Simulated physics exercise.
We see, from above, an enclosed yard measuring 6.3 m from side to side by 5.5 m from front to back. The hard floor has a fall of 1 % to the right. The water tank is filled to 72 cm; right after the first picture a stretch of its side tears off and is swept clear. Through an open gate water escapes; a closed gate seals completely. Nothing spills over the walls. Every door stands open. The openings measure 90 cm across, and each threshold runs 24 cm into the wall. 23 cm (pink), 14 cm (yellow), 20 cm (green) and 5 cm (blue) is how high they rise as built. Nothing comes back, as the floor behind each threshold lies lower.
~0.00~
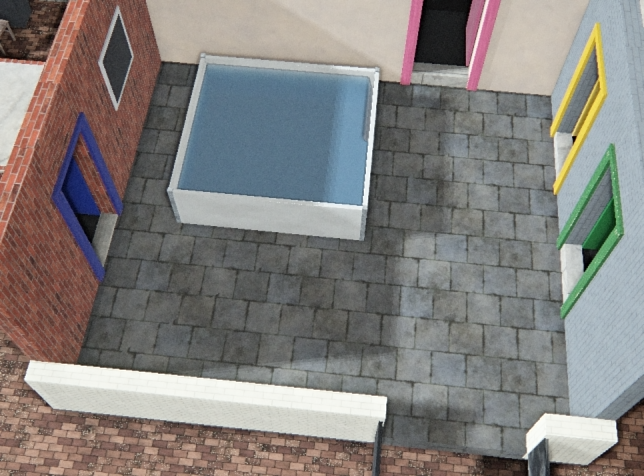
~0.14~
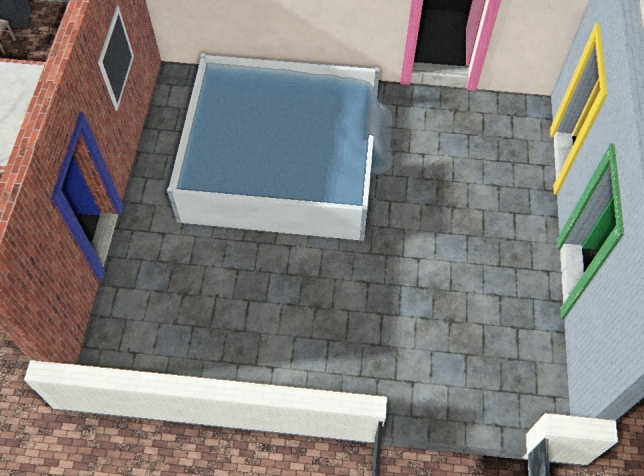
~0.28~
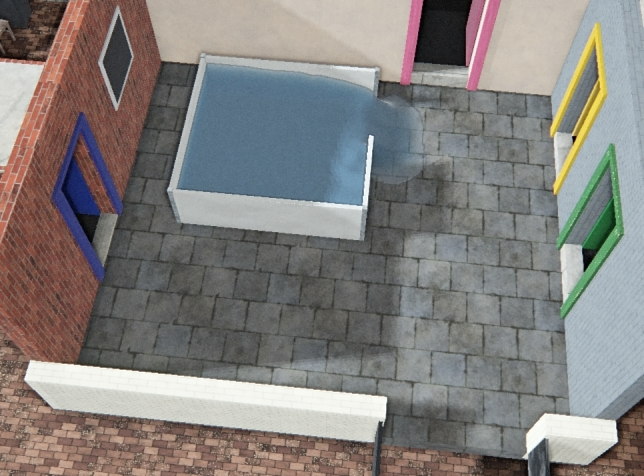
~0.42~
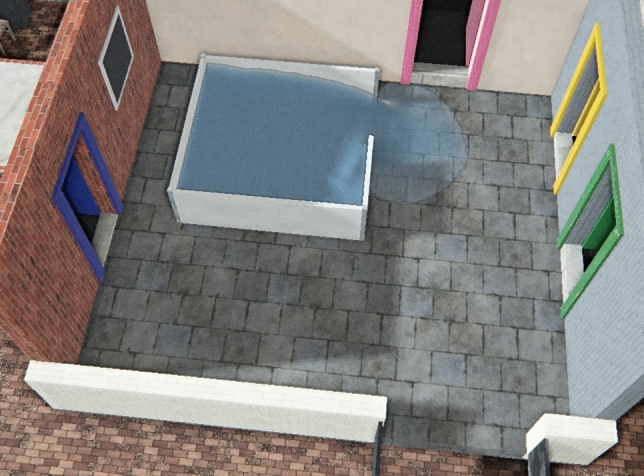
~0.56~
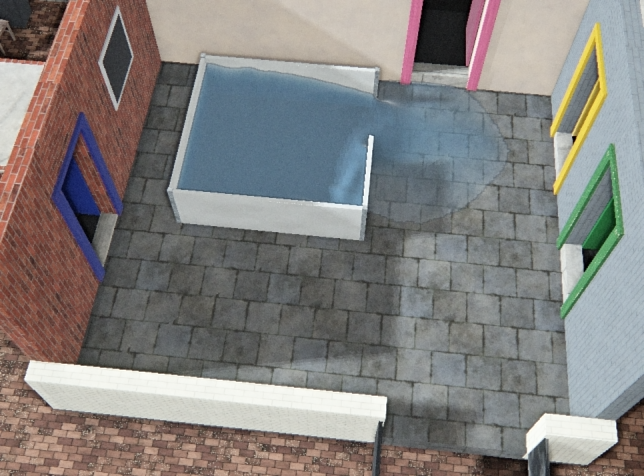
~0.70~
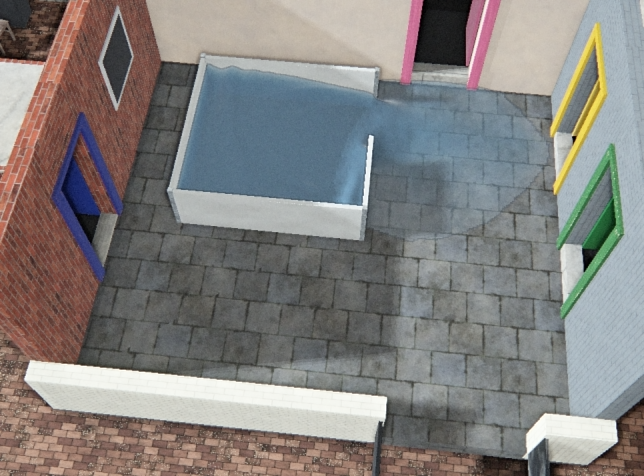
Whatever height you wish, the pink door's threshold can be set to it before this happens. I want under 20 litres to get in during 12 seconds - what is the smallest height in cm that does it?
You would need about 24 cm.
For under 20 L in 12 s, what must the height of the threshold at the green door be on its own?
The green one would have to be about 12.0 cm high.
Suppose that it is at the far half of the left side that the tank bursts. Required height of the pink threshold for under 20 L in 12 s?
Some 11.0 cm.
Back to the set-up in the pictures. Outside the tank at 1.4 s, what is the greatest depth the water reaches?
Around 58 centimetres.
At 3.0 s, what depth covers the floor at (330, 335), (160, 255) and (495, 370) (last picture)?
Depths of roughly 0 cm, 0 cm and 6 cm, in that order.
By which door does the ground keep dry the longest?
It is the blue one.
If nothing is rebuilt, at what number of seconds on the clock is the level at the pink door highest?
It peaks at about 1.4 s.
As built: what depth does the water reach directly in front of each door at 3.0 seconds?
In cm: Pink 22, yellow 37, green 17, blue 0.
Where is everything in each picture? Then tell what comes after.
The water tank at (279, 131) is whole and still, 72 cm deep; the pink door at (447, 40) is dry, in the first frame.
The front is at (388, 165), 0.3 m from the gap at (370, 128); 0.3 m2 of floor is wet, 72 cm left at the back, in the second frame.
The gap is at (370, 128), the front 0.8 m out at (421, 158); the back of the water tank holds 72 cm, in the third frame.
The front is at (460, 162), 1.4 m from the gap at (370, 129); 2.3 m2 of floor is wet, 72 cm left at the back, in the fourth frame.
The front is at (500, 159), 2.0 m from the gap at (370, 129); 3.9 m2 of floor is wet, 72 cm left at the back, in the fifth frame.
The gap is at (370, 128), the front 2.6 m out at (540, 163); the back of the water tank holds 66 cm; water is at the pink door at (447, 40), in the sixth frame.
After 1.4 s water covers 25 % of the floor, deepest (58 cm) near (541, 99); 30 cm at the pink door, 1 litre in over its 23 cm threshold.
After 3.0 s water covers 40 % of the floor, deepest (41 cm) near (542, 116); 22 cm at the pink door, 23 litres in over its 23 cm threshold.
After 12.0 s water covers 95 % of the floor, deepest (12 cm) near (558, 436); 11 cm at the pink door, 28 litres in over its 23 cm threshold.
At the pink door as built, the water arrived by 0.6 s and peaked near 30 cm at 1.4 s.
With a threshold of 19 cm, 75 litres would have come in within the 12 s; with 26 cm, 11 litres. So under 20 litres takes about 24 cm.
